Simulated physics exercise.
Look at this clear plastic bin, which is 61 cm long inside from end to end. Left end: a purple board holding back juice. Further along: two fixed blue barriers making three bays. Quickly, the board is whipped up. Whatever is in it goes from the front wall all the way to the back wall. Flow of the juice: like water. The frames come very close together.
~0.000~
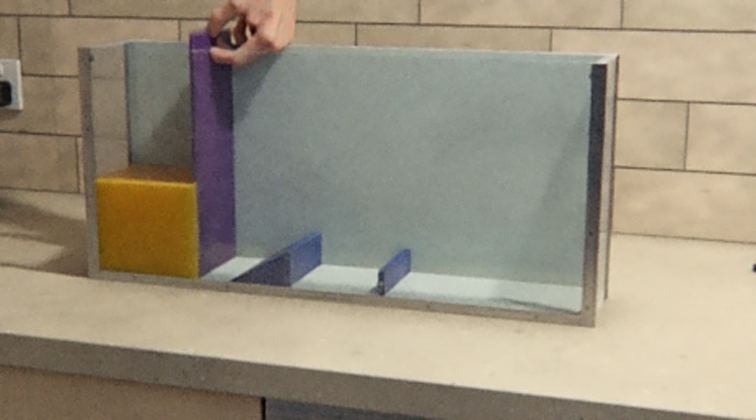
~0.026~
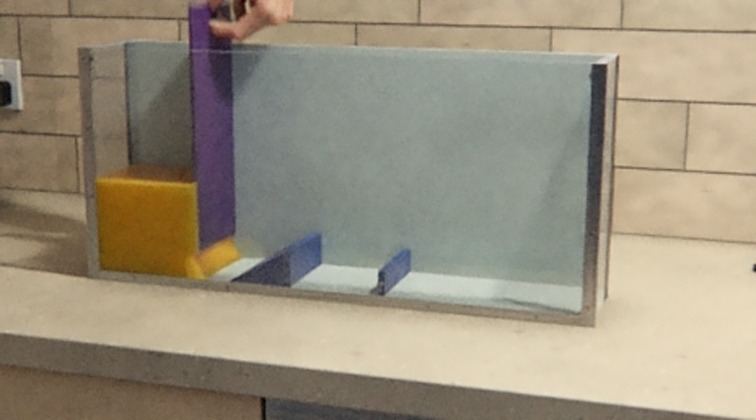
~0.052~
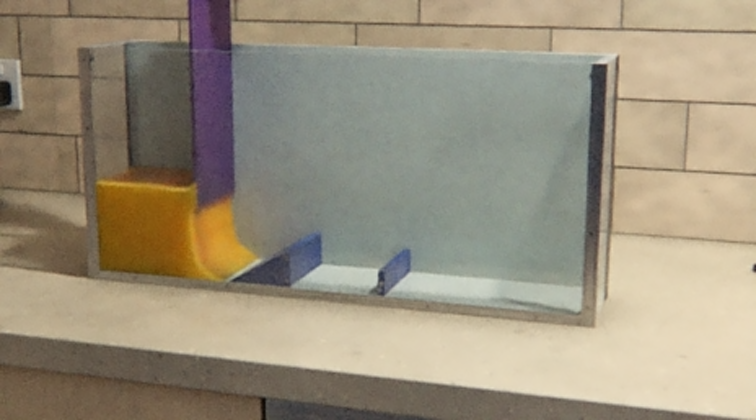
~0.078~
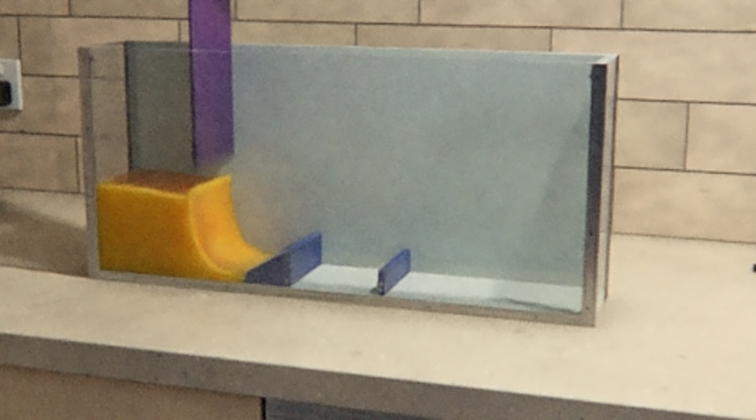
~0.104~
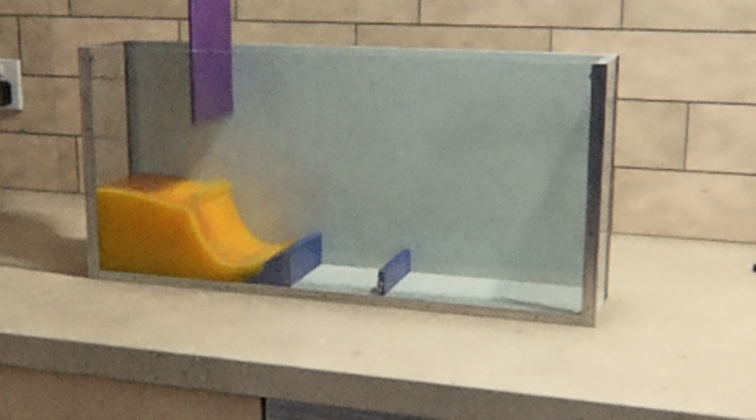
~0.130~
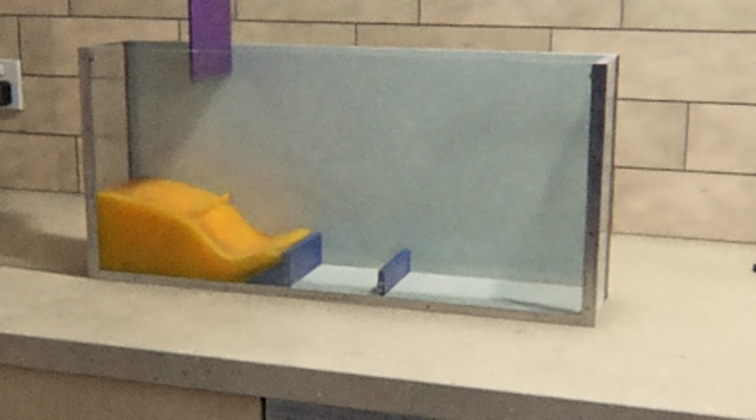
To begin with, a hand grips a purple board that holds a block of orange-yellow liquid at the left end of a clear bin. The hand pulls the board upward, and the liquid pours out beneath it, slumping rightward along the floor and riding up the first of two blue barriers.
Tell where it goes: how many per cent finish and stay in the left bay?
Roughly 54 per cent stays in the left bay.
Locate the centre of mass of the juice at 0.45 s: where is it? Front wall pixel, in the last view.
Around (264, 265).
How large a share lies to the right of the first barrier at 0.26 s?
It's close to 16 per cent by then.
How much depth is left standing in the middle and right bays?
Respectively 3.0 cm and 1.5 cm.
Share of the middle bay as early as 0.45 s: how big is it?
I'd say near 20 per cent sits there.
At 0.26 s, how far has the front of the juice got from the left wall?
Roughly 38 cm out.
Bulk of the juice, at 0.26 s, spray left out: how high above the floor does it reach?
Roughly 9.0 cm up.
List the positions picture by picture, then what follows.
In the first frame, the surface at the left wall is at (102, 179); the front along the floor is at (195, 276); the board's lower edge is at (197, 277); the first barrier (ramped) has its top at (287, 254); the second barrier (thin) has its top at (381, 273).
In the second frame, the surface at the left wall is at (102, 180); the front along the floor is at (204, 277); the board's lower edge is at (197, 252).
In the third frame, the surface at the left wall is at (102, 182); the front along the floor is at (221, 279); the board's lower edge is at (195, 210).
In the fourth frame, the surface at the left wall is at (102, 186); the front along the floor is at (240, 280); the board's lower edge is at (194, 167).
In the fifth frame, the surface at the left wall is at (103, 190); the front along the floor is at (239, 280); the board's lower edge is at (193, 124).
In the sixth frame, the surface at the left wall is at (103, 194); the front along the floor is at (239, 280); the board is clear.
By 0.26 s 84 per cent is still short of the first barrier, 1 is over the second.
By 0.45 s 65 per cent is still short of the first barrier, 14 is over the second.
By 0.80 s 56 per cent is still short of the first barrier, 25 is over the second.
At rest it is 54 per cent left, 20 middle, 26 right.
